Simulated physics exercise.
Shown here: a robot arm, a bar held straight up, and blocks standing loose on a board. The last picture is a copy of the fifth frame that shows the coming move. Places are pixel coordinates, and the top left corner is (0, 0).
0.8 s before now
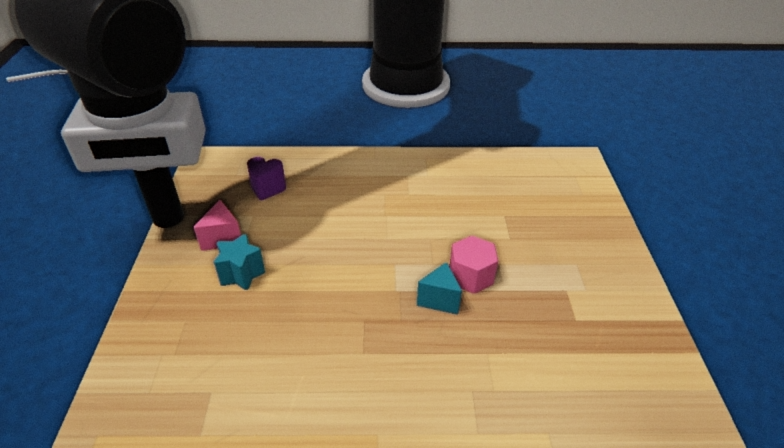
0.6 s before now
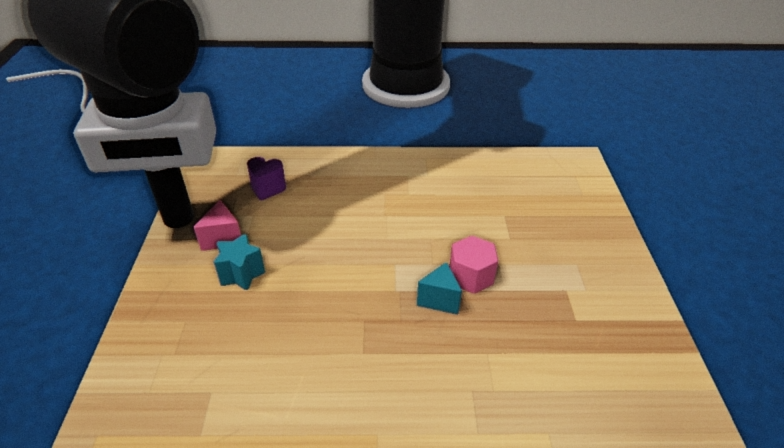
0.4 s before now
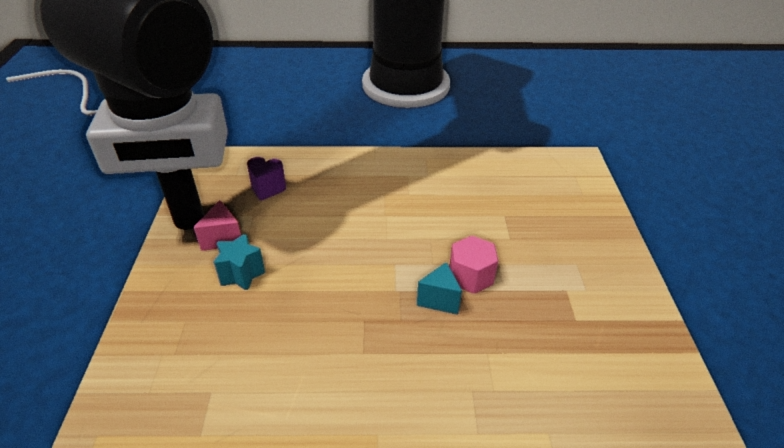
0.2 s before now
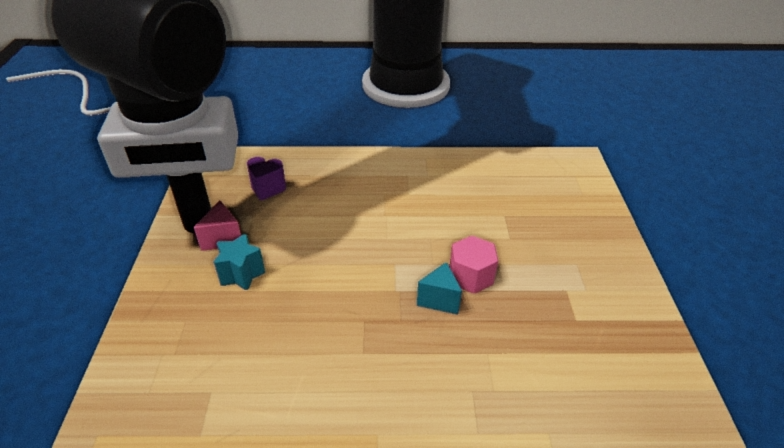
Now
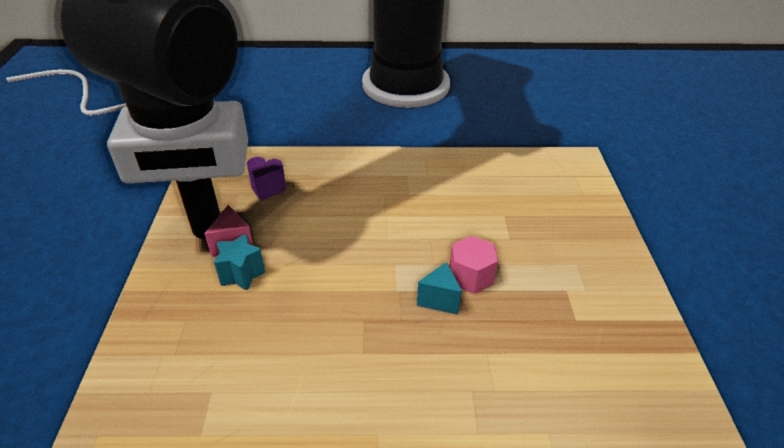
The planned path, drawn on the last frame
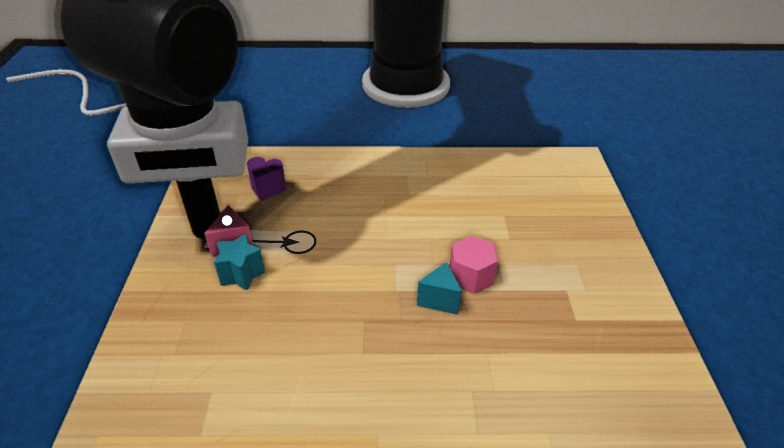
A black robot arm with a pale grey head holds a dark upright bar over the left side of a light wooden board on a blue surface, seen from a fixed, raised view. A pink triangular block sits above a turquoise star, a purple block lies behind, and a pink hexagon touches a turquoise triangle right of centre. The arm slides the bar slowly rightward, then nudges the pink triangle slightly right.
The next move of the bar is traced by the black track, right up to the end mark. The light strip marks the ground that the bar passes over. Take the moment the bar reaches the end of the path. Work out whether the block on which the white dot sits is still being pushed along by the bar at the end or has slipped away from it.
It will get left beside or behind the bar.
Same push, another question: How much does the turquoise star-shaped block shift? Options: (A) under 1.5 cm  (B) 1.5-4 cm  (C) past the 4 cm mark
My pick is A.
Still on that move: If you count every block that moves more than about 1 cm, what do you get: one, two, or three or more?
One.
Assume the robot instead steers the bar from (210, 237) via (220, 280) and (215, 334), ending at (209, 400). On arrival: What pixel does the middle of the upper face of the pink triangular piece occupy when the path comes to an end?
Its top centre is at about (246, 231).
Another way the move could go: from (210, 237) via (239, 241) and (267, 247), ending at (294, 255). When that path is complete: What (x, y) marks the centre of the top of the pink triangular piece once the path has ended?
Around (308, 247).
The drawn path runs from (210, 237) over (239, 240) and (269, 242) to (300, 242); the dot is on the pink triangular piece.
The first path, step by step. One third of the way, bar (238, 232); pink triangular piece (255, 227), turned 20° clockwise; turquoise star-shaped block (237, 252), turned 10° clockwise.
Two thirds of the way, bar (268, 234); pink triangular piece (280, 233), turned 40° clockwise; turquoise star-shaped block (237, 252), turned 15° clockwise.
At the end, bar (299, 234); pink triangular piece (291, 238), turned 65° clockwise; turquoise star-shaped block (237, 252), turned 15° clockwise; purple heart block not moved.
